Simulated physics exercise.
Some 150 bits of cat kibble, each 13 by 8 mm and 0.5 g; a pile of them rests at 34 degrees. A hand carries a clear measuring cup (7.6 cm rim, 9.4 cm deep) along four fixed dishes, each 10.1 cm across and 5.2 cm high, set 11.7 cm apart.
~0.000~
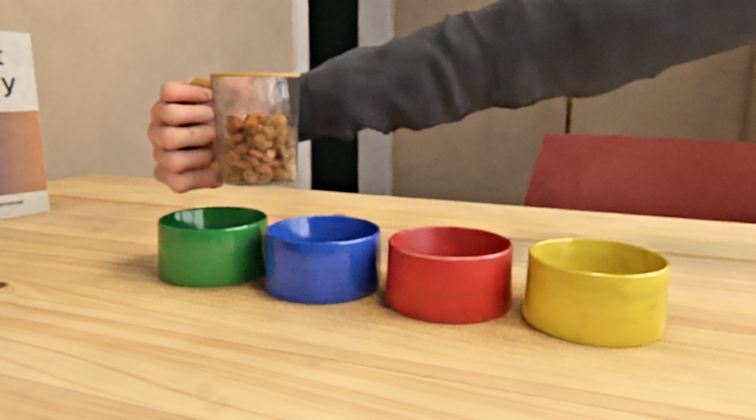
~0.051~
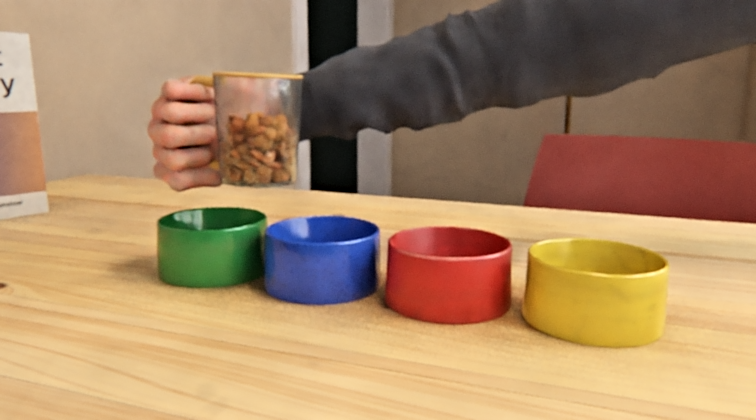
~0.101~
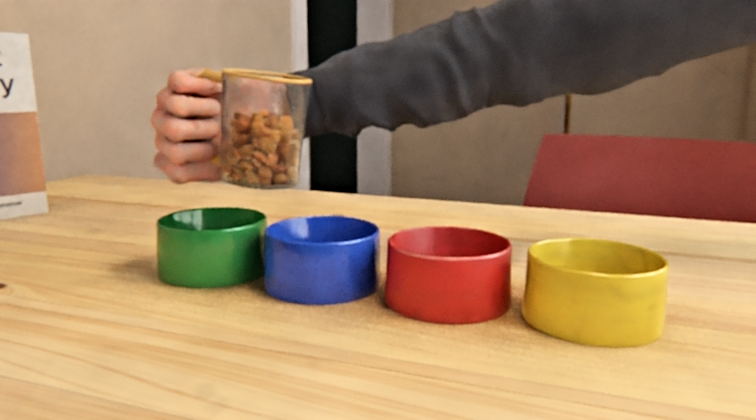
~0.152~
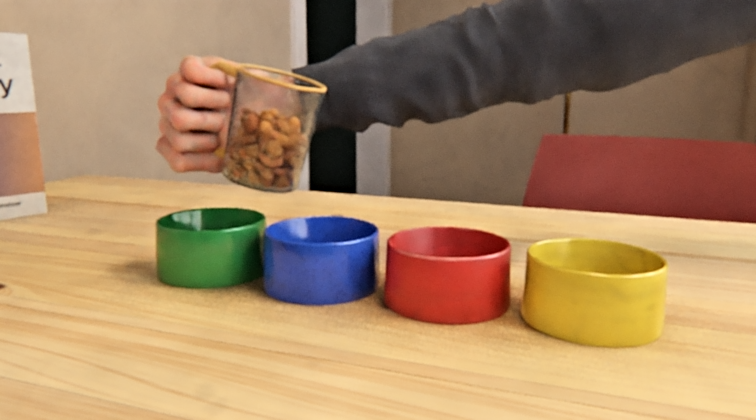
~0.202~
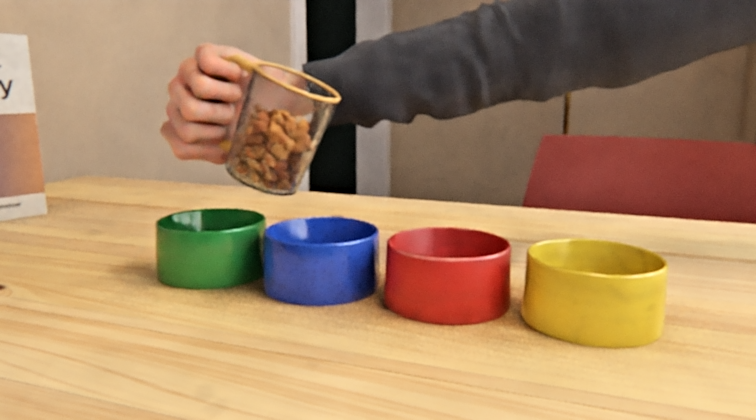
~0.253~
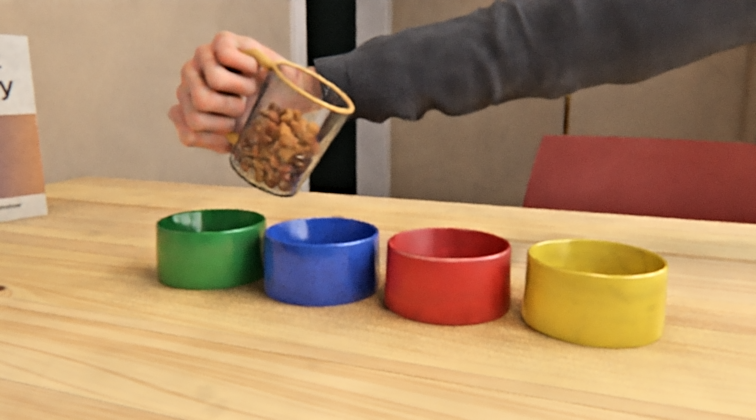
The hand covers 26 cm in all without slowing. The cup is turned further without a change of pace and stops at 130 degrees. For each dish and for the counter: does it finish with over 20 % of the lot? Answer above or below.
Red above, blue below, green below, yellow below, counter below.
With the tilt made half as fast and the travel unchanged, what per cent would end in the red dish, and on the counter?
In that case red 0, counter 0.
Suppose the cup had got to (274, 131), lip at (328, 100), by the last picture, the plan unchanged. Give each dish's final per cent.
Red 100; blue 0; green 0; yellow 0.
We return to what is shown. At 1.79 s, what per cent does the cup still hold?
Roughly 0 per cent.
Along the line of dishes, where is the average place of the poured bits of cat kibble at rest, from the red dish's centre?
Some 1 cm to the right.
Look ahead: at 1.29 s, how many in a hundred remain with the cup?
About 0 per cent.
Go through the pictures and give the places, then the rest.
In the first frame, cup at (257, 128), tilt 0 degrees, lip at (294, 75), moved 0.0 cm; middle of the pieces at (254, 149); green dish at (214, 218); blue dish at (324, 229); red dish at (450, 242); yellow dish at (597, 256).
In the second frame, cup at (258, 129), tilt 2 degrees, lip at (296, 77), moved 0.2 cm; middle of the pieces at (254, 149).
In the third frame, cup at (263, 129), tilt 7 degrees, lip at (306, 82), moved 0.7 cm; middle of the pieces at (258, 149).
In the fourth frame, cup at (271, 130), tilt 16 degrees, lip at (320, 91), moved 1.6 cm; middle of the pieces at (262, 148).
In the fifth frame, cup at (279, 131), tilt 24 degrees, lip at (335, 101), moved 2.5 cm; middle of the pieces at (268, 148).
In the sixth frame, cup at (288, 132), tilt 33 degrees, lip at (348, 111), moved 3.3 cm; middle of the pieces at (275, 146); green dish at (212, 221); blue dish at (322, 231); red dish at (449, 243); yellow dish at (595, 257). The cup turns about 170 degrees a second and travels 17 cm a second.
After 0.88 s, tilt 130 degrees; cup holds 60 %, red 40 %.
After 1.29 s, tilt 130 degrees; cup holds 0 %, red 95 %.
After 1.79 s, tilt 130 degrees; cup holds 0 %, red 95 %.
By 2.1 s all is still; red 95 %, blue 0 %, green 0 %, yellow 0 %, counter 5 %.
